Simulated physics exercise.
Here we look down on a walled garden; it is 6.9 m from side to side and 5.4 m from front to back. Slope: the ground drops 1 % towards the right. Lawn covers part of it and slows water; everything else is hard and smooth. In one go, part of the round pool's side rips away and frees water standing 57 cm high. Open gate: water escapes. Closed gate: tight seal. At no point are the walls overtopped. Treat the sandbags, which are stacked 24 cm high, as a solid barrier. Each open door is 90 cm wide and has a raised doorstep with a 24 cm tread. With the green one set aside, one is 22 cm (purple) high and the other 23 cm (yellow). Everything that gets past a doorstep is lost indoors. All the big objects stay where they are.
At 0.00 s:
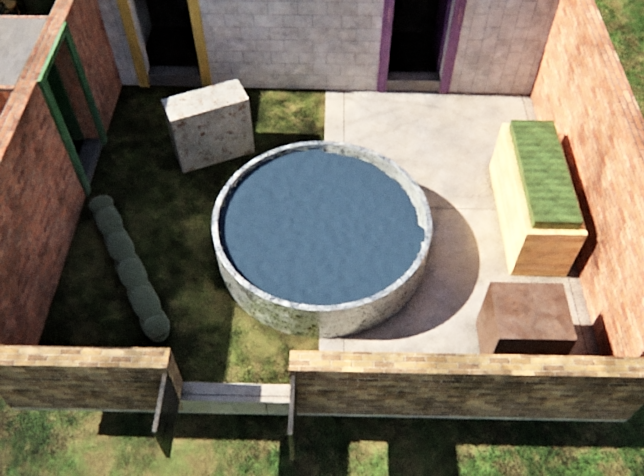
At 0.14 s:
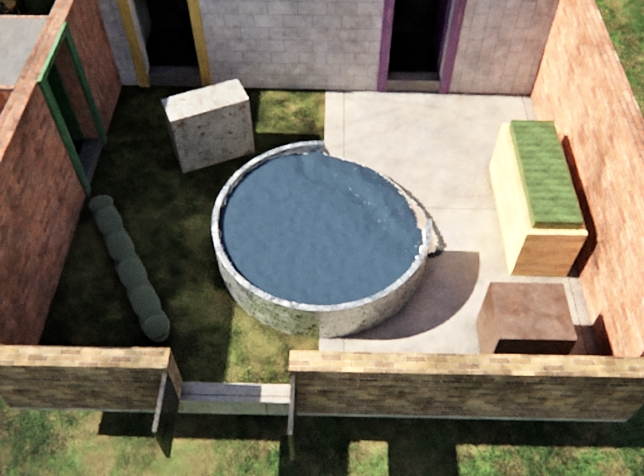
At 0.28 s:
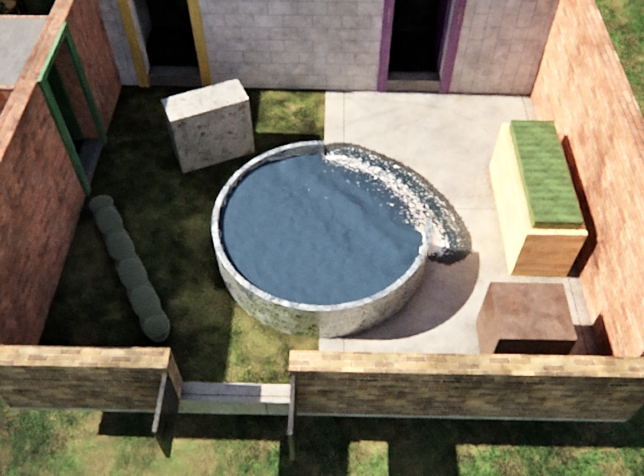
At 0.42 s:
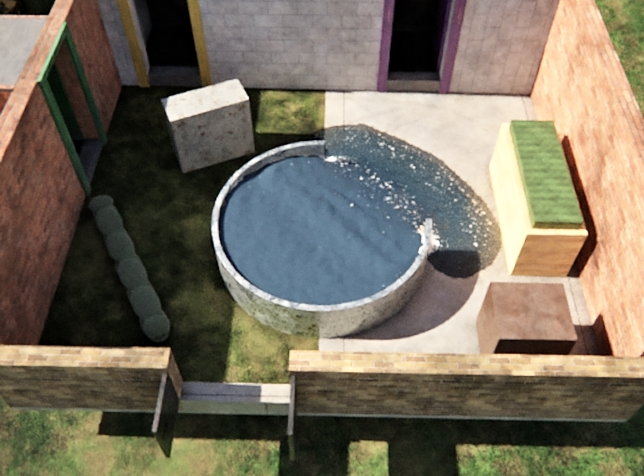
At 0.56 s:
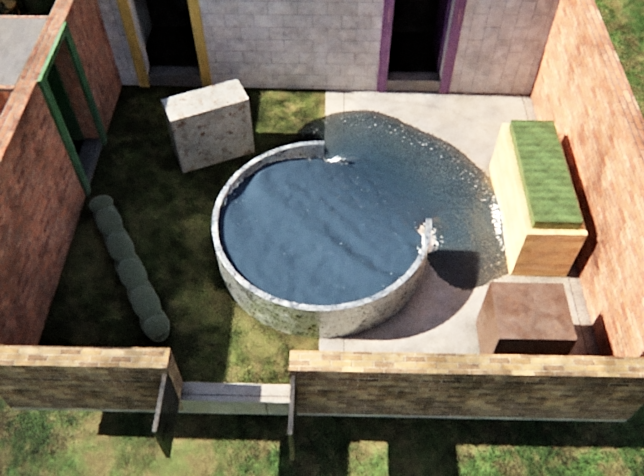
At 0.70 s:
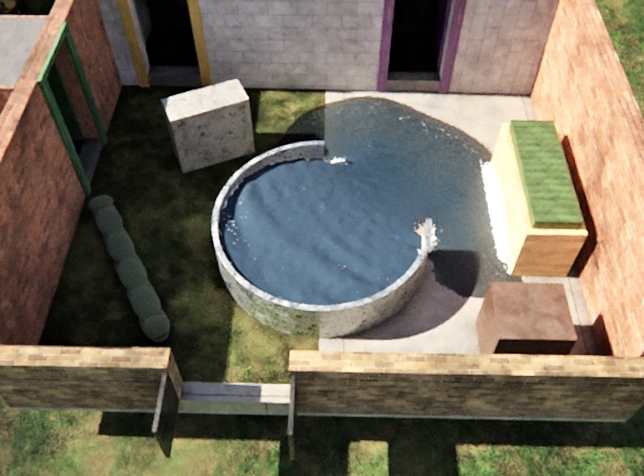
Water bursts through a gap in the far right side of a round stone pool, seen from a fixed, high viewpoint over a walled garden. Grass lies left and pale paving right, with a green doorway, grey block and rounded green row at left, yellow and purple doorways behind, and a grass-topped box and brown block at right. Foaming first, the water fans across the paving and reaches the tan box.
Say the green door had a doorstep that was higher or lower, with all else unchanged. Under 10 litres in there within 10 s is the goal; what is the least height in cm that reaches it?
Close to 7 cm is just enough.
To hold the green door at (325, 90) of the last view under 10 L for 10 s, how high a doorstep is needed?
Roughly 13.0 cm.
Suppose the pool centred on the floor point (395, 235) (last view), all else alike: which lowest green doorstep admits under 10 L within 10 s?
About 7.5 centimetres.
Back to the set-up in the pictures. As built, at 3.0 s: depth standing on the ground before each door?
Door depths (cm): Green = 0, purple = 33, yellow = 0.
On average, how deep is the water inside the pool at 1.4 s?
The mean depth is about 37 cm.
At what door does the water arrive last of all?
The answer is the green one.
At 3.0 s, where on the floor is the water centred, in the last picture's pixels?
Approximately (411, 186).
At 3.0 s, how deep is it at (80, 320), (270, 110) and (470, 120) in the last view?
In that order: 0, 5 and 35 cm.
After 1.4 s water covers 30 % of the floor, deepest (34 cm) near (480, 186); it has not reached the green door.
After 3.0 s water covers 50 % of the floor, deepest (47 cm) near (534, 162); it has not reached the green door.
After 10.0 s water covers 95 % of the floor, deepest (15 cm) near (545, 389); 9 cm at the green door, 0 litres in over its 16 cm doorstep.
At the green door as built, the water arrived by 6.3 s and peaked near 11 cm at 9.2 s.
Run again over the same 10 s with other heights there, 18 litres in over 6 cm, 4 litres over 8.5 cm. The limit of 10 litres is kept from about 7 cm up.
